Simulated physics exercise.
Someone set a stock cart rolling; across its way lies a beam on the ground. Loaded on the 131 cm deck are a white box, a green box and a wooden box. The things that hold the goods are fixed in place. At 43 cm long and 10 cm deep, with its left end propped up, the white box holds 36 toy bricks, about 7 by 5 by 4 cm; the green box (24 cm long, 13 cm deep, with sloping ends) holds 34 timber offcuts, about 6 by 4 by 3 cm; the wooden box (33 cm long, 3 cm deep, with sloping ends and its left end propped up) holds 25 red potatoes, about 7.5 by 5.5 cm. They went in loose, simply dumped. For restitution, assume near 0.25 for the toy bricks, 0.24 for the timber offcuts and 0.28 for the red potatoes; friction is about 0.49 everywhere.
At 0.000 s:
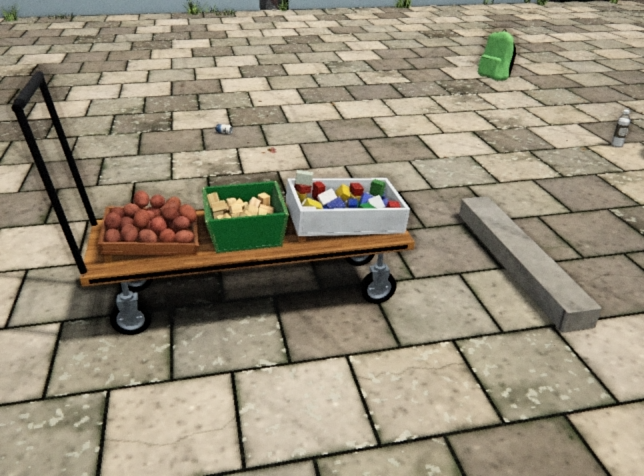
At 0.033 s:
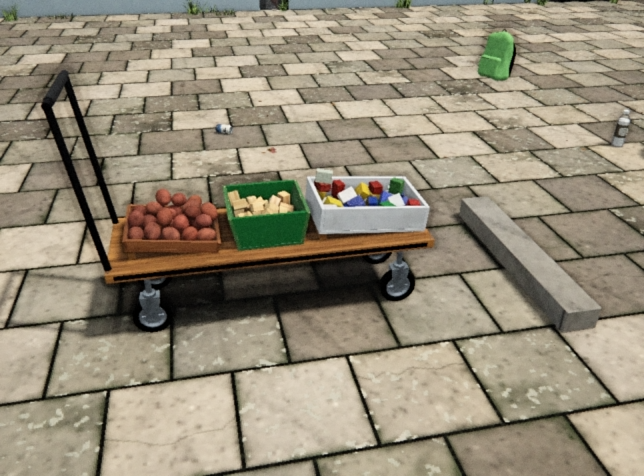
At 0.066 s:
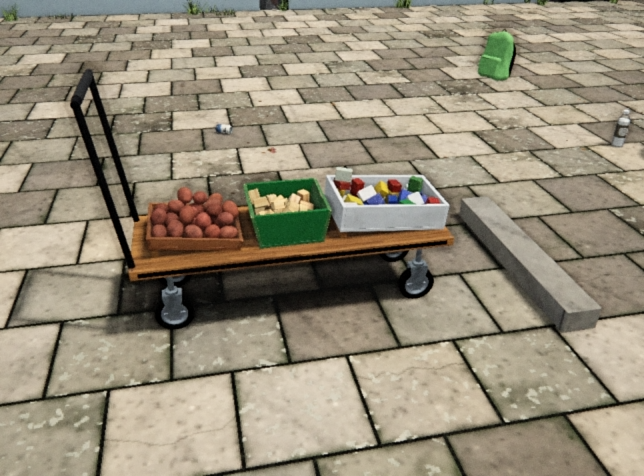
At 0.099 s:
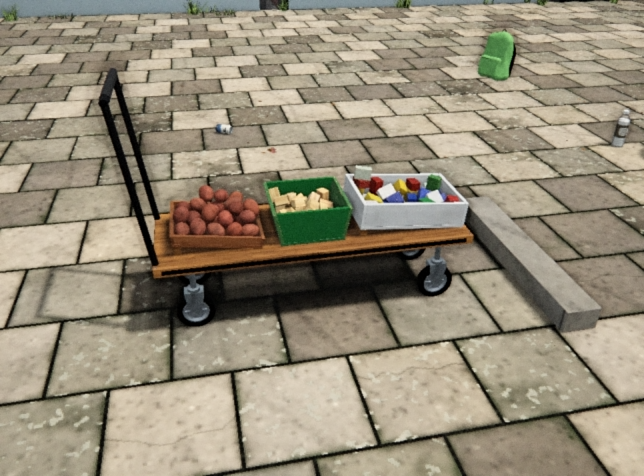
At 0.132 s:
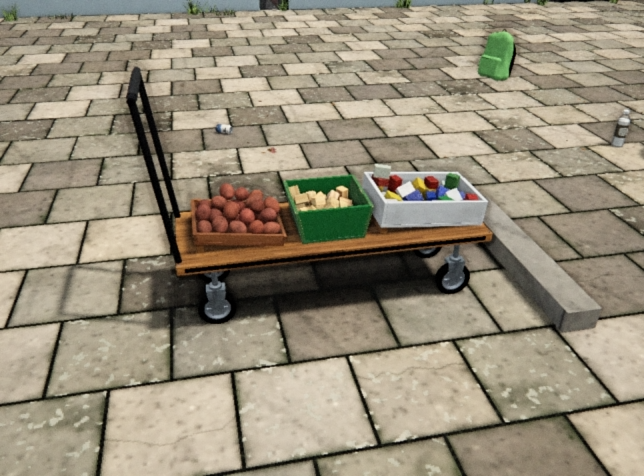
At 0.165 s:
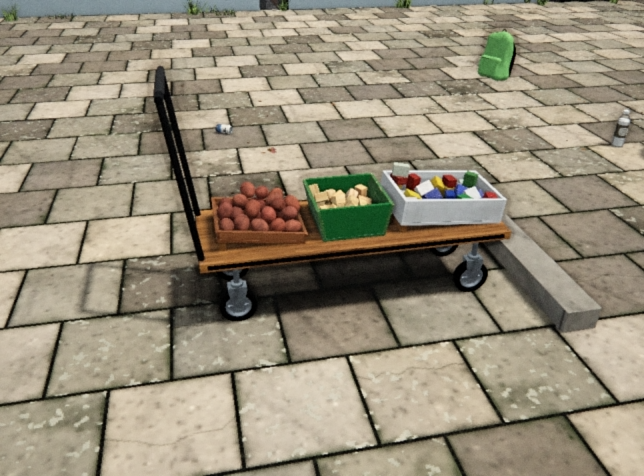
A cart carrying three open boxes of assorted items rolls right across the paving toward a beam.
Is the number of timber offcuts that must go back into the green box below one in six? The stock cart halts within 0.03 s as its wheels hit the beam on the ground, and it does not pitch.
Yes, it stays below one in six.
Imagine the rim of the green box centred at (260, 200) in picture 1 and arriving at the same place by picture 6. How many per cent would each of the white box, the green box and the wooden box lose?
Result - white box: 10 per cent; green box: 10 per cent; wooden box: 30 per cent.
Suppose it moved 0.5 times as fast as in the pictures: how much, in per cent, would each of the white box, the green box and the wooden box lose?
In that case the white box sheds 0 per cent, the green box 0 per cent and the wooden box 20 per cent.
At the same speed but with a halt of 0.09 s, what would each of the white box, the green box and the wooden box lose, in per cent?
You'd end up with white box at 10 %, green box at 10 % and wooden box at 30 %.
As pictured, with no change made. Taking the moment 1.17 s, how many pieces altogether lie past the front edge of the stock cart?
I count about 6 pieces out front at that moment.
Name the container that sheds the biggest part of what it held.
Wooden box.
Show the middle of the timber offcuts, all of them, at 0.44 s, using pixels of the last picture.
(394, 202).
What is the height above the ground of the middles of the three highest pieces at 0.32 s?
About 54 cm up, on average.
After 0.22 s, contact.
After 0.32 s, 0 of 36 out of the white box, 0 of 34 out of the green box and 3 of 25 out of the wooden box.
After 0.44 s, 2 of 36 out of the white box, 2 of 34 out of the green box and 5 of 25 out of the wooden box.
After 0.67 s, 5 of 36 out of the white box, 2 of 34 out of the green box and 7 of 25 out of the wooden box.
Outcome (at 1.17 s), 6 of 36 out of the white box, 2 of 34 out of the green box and 8 of 25 out of the wooden box. Asked share, 2 of 34, 6 per cent.
